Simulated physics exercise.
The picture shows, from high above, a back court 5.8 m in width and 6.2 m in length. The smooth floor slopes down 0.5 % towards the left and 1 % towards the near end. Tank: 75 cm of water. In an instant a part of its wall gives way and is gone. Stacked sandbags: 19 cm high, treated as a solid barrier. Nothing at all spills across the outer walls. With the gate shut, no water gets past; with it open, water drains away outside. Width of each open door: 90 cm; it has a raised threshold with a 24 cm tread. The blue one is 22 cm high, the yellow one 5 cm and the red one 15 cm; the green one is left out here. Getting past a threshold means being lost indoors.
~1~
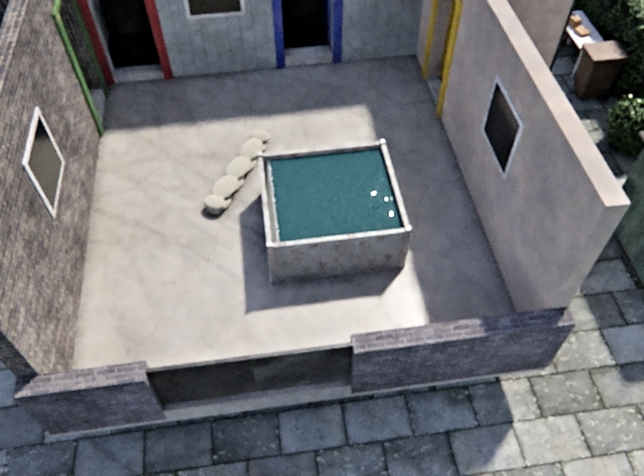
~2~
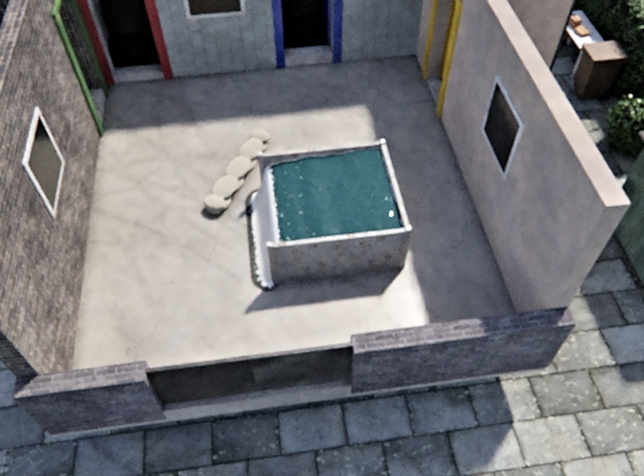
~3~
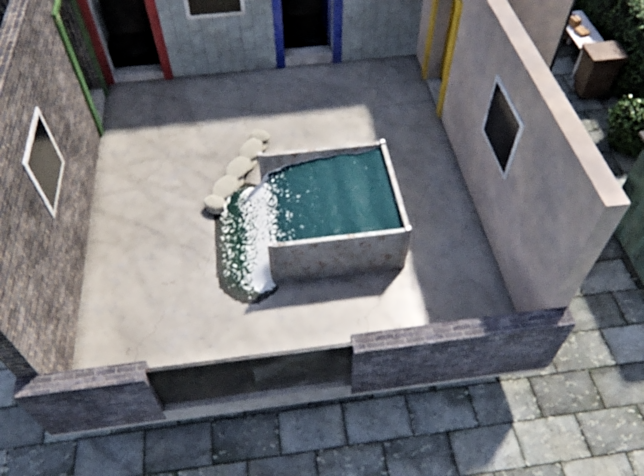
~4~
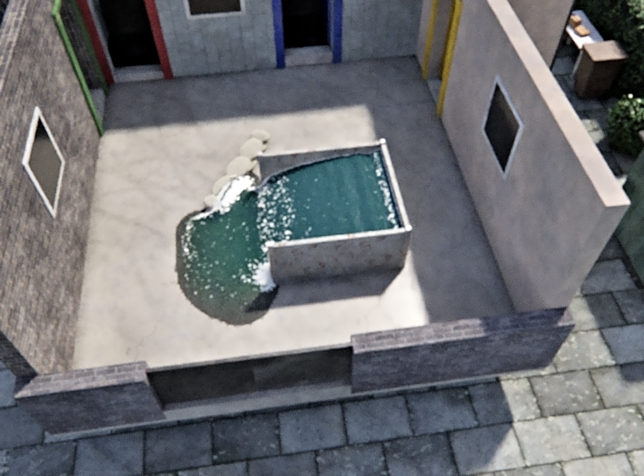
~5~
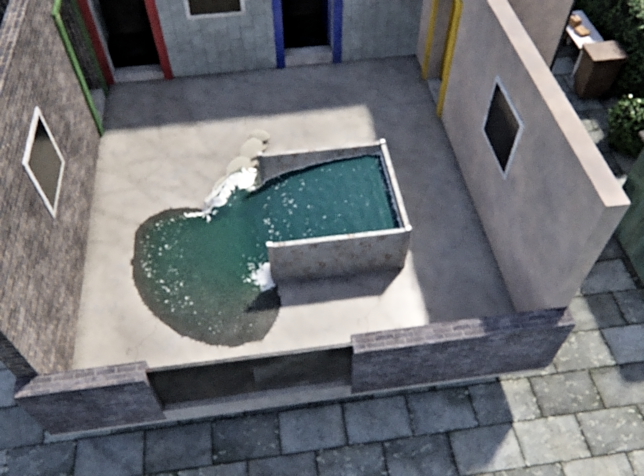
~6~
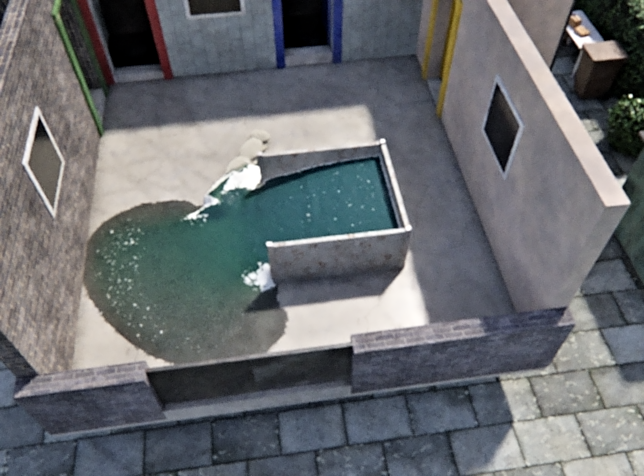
We see a raised tank of green water in a walled courtyard; its left side vanishes, and water pours out in white foam past pale stacked bags, spreading leftward and nearer across the floor in a widening rounded pool.
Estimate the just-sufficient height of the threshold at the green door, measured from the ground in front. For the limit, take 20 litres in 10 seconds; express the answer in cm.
I would say 6 cm.
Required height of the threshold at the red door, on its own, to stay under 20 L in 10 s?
Roughly 14.5 cm at the red door.
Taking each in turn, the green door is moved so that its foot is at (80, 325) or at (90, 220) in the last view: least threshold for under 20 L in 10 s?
You'd want about 30 cm there first, then about 26 cm.
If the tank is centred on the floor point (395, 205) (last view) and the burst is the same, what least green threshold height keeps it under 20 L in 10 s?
Then about 5.5 centimetres at the least.
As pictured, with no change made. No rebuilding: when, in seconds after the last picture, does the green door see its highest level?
Peak time: Around 4.5 s.
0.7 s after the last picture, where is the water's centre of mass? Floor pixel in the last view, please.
The water is centred near (235, 248).
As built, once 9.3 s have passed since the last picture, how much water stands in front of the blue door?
Roughly 4.5 cm deep.
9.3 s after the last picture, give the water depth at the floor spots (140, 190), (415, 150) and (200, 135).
That's 7, 8 and 5 cm, in the order given.
Then, 0.7 s after the last picture water covers 35 % of the floor, deepest (45 cm) near (97, 280); it has not reached the green door.
Then, 2.3 s after the last picture water covers 55 % of the floor, deepest (32 cm) near (69, 405); 6 cm at the green door, 0 litres in over its 19 cm threshold.
Then, 9.3 s after the last picture water covers 95 % of the floor, deepest (12 cm) near (280, 184); 6 cm at the green door, 0 litres in over its 19 cm threshold.
At the green door as built, the water peaked near 10 cm, 4.3 s after the last picture.
With a threshold of 5.5 cm, 26 litres would have come in within the 10 s; with 7.5 cm, 10 litres. So under 20 litres takes about 6 cm.
